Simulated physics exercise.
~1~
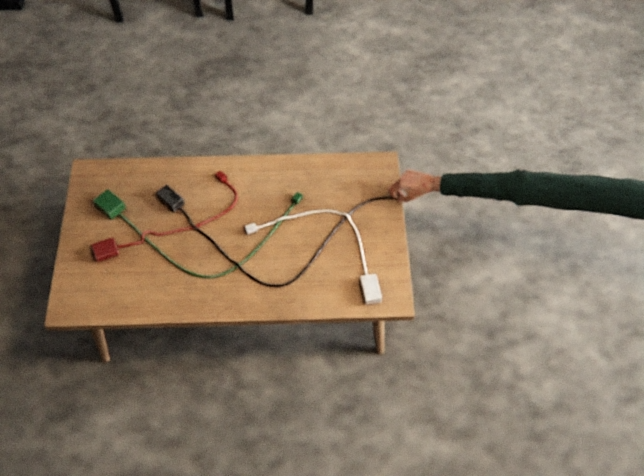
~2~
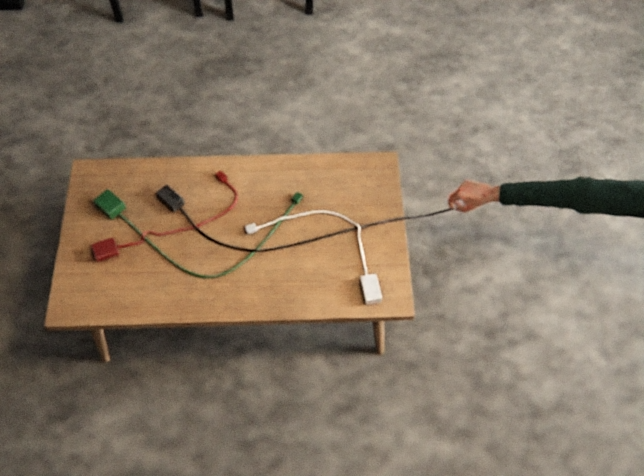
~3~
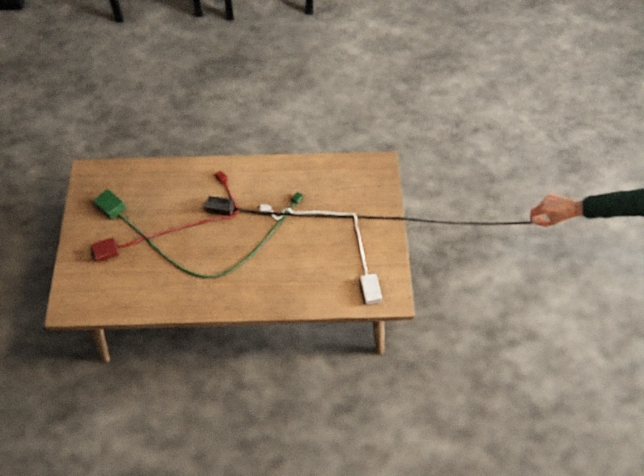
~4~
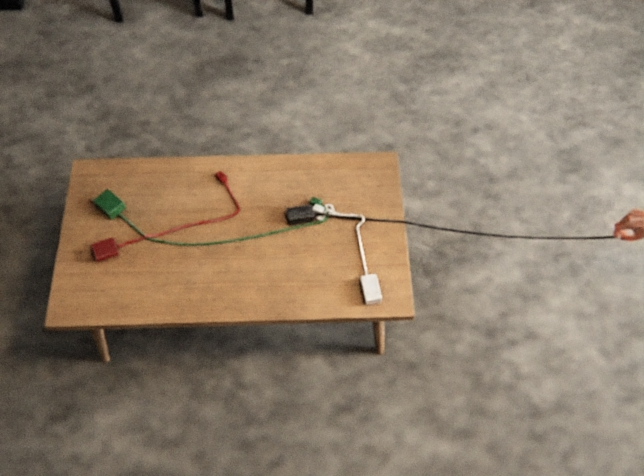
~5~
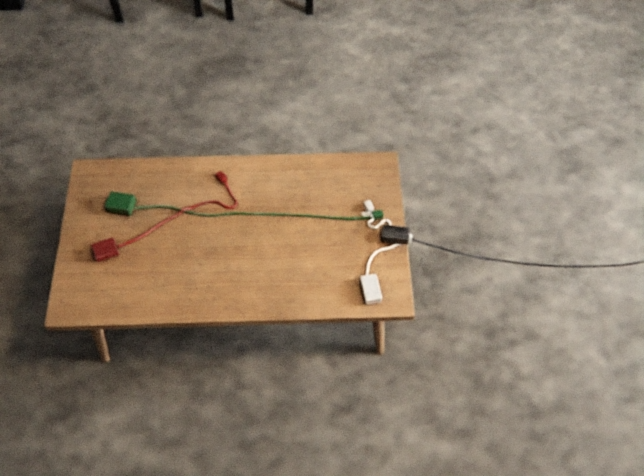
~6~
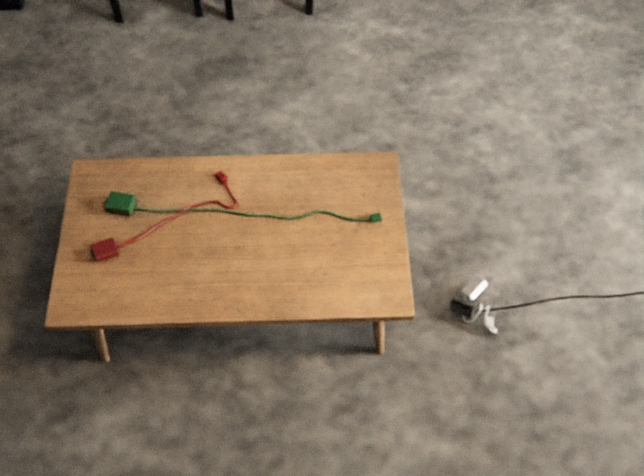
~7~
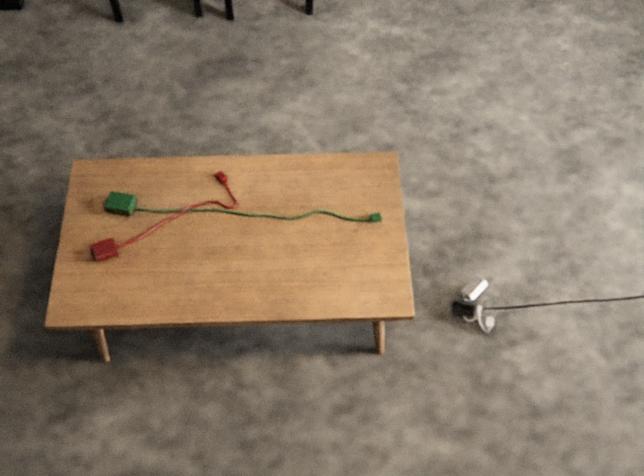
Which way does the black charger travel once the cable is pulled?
It moves to the right, sliding across the tabletop and off the right edge of the table.
